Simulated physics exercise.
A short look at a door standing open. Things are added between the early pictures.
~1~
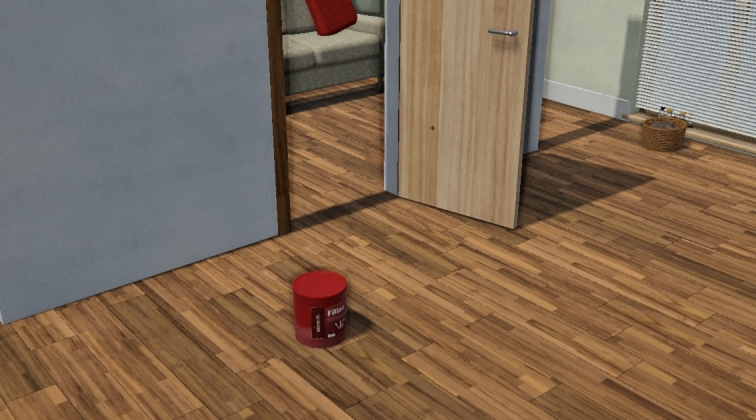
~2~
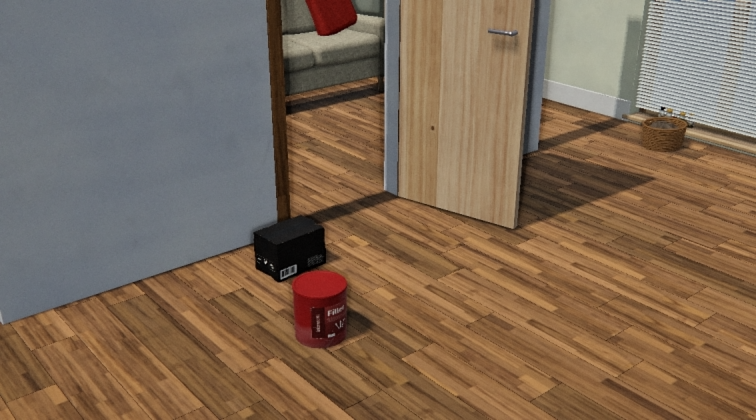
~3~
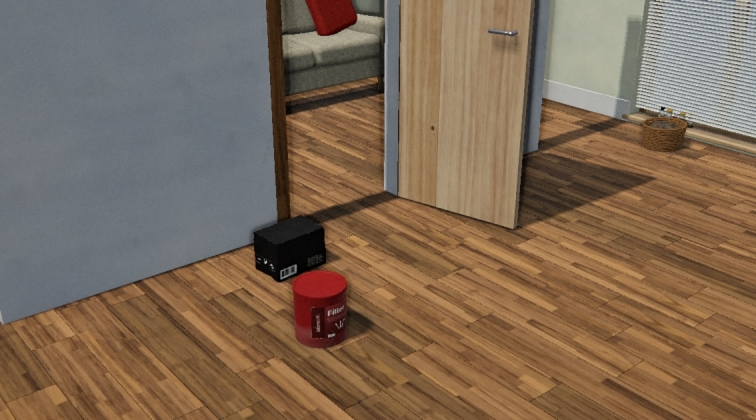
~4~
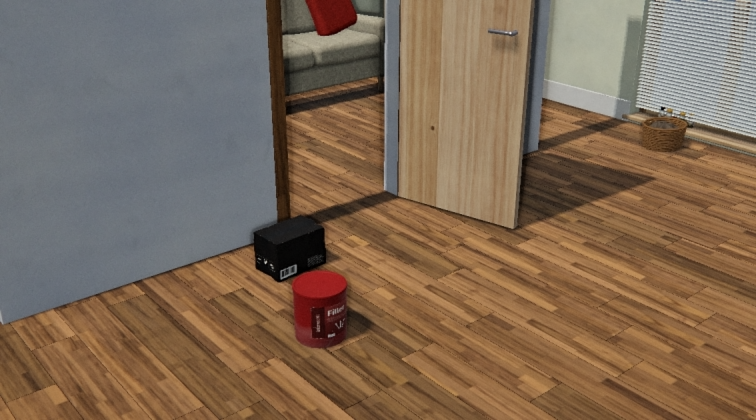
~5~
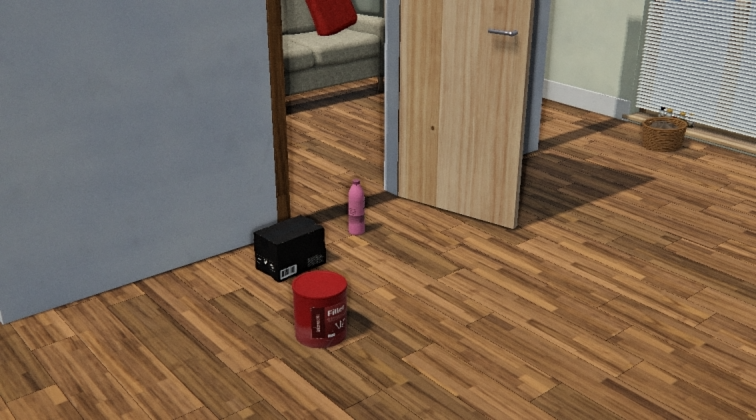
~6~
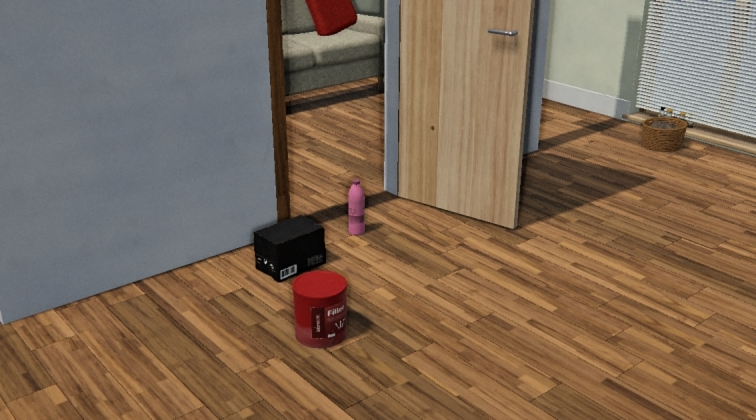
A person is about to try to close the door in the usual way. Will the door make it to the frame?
It reaches the frame.
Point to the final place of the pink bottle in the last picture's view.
At about (303, 197).
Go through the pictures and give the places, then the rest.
Door wide open and still; red pail (320, 309), in the first picture.
Door wide open and still; red pail (320, 309); black box (290, 248), in the second picture.
Door wide open and still; red pail (320, 309); black box (290, 248), in the third picture.
Door wide open and still; red pail (320, 309); black box (290, 248), in the fourth picture.
Door wide open and still; red pail (320, 309); black box (290, 248), in the fifth picture.
Door wide open and still; pink bottle (356, 207); red pail (320, 309), in the sixth picture.
Then, 0.80 s later than the last frame, open by 72°.
Then, 1.60 s later than the last frame, open by 23°; pink bottle moved about its own width near (345, 204).
Then, 1.90 s later than the last frame, open by 5°; pink bottle moved well along near (319, 197).
Then, 2.40 s later than the last frame, open by 0°; pink bottle tilted by 58° near (301, 190).
When it is over, open by 0°; lying over on the floor, pink bottle; the other 2 as before. End places, in pixels of the last picture, pink bottle near (303, 197).
